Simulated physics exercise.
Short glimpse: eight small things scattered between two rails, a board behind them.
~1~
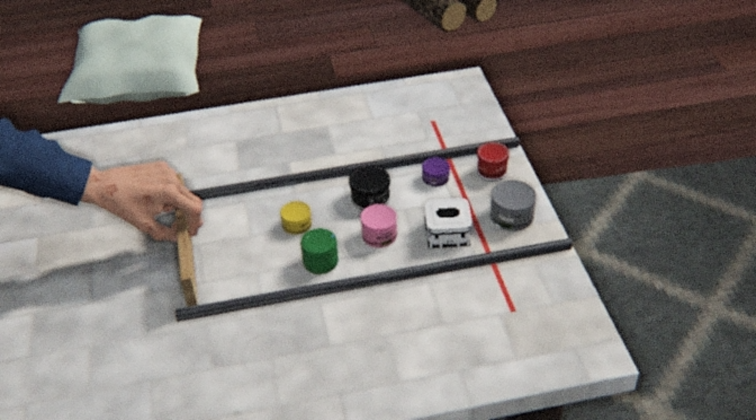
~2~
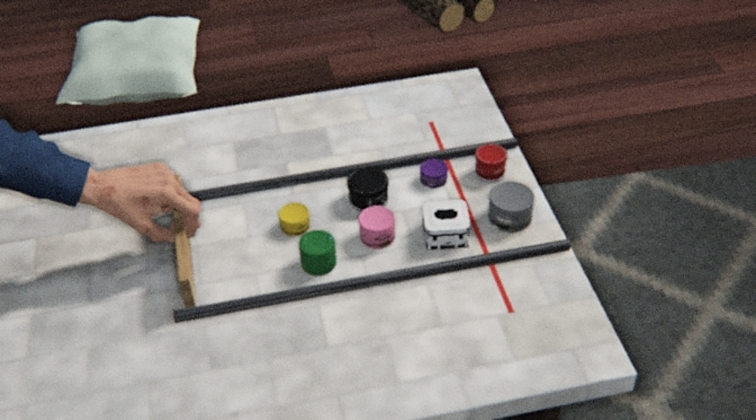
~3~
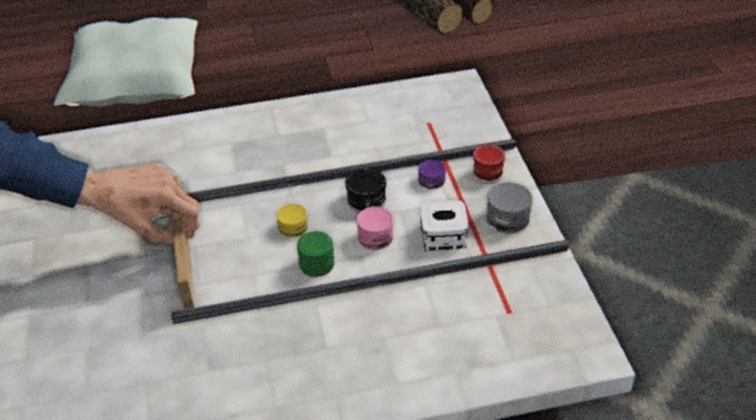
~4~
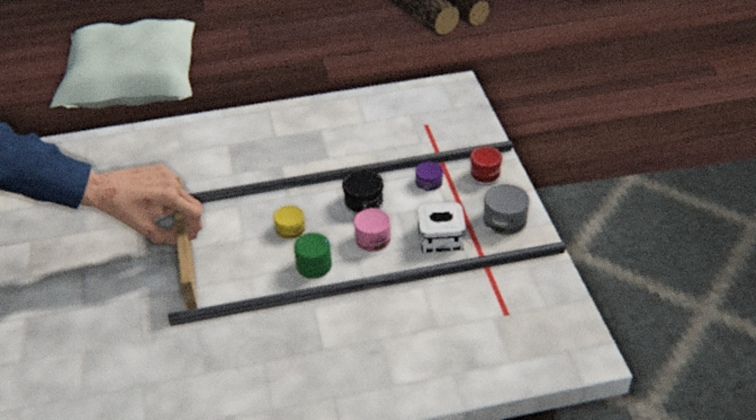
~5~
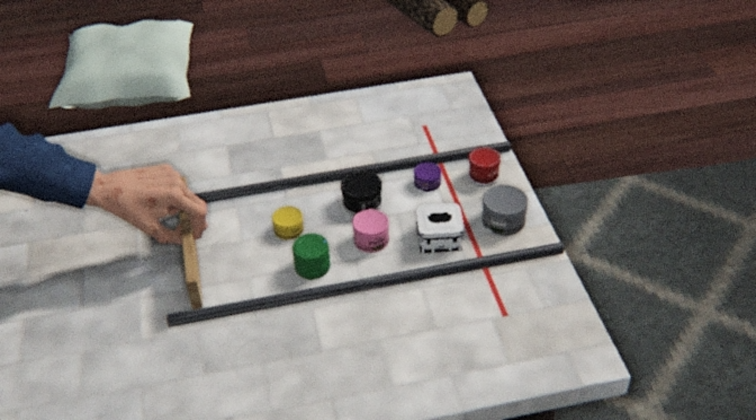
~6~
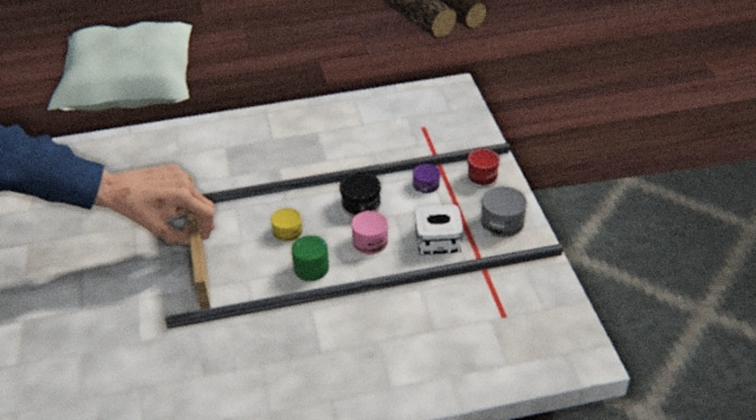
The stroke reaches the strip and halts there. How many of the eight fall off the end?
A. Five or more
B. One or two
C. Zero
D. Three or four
One or two.
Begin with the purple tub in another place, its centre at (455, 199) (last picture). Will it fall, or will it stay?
In that case it holds firm.
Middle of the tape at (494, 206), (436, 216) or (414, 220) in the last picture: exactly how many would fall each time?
Tallies in the order asked: 4, 0, 0.
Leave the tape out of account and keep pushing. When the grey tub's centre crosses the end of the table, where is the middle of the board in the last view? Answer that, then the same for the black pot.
The middle is at (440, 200) when it's the grey tub, and at (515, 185) when it's the black pot.
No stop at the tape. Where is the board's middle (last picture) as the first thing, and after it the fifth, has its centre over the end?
The middle sits near (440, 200) at the first moment and near (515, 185) at the second.
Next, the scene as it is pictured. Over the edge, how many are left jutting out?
That would be 0.
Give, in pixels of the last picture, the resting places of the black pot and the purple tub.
Near (464, 166) and (497, 168).
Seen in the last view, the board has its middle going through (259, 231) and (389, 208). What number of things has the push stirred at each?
Well, it's 0 at the first one and 6 at the second.
Early on, none off yet; red pot at rest near (483, 168); grey tub at rest near (503, 212); purple tub at rest near (426, 179).
A while later, none off yet; red pot at rest near (486, 168); grey tub travelled a little near (519, 209); purple tub travelled about its own width near (457, 174).
Finally, the number that fall off is one or two; lost, grey tub and red pot.
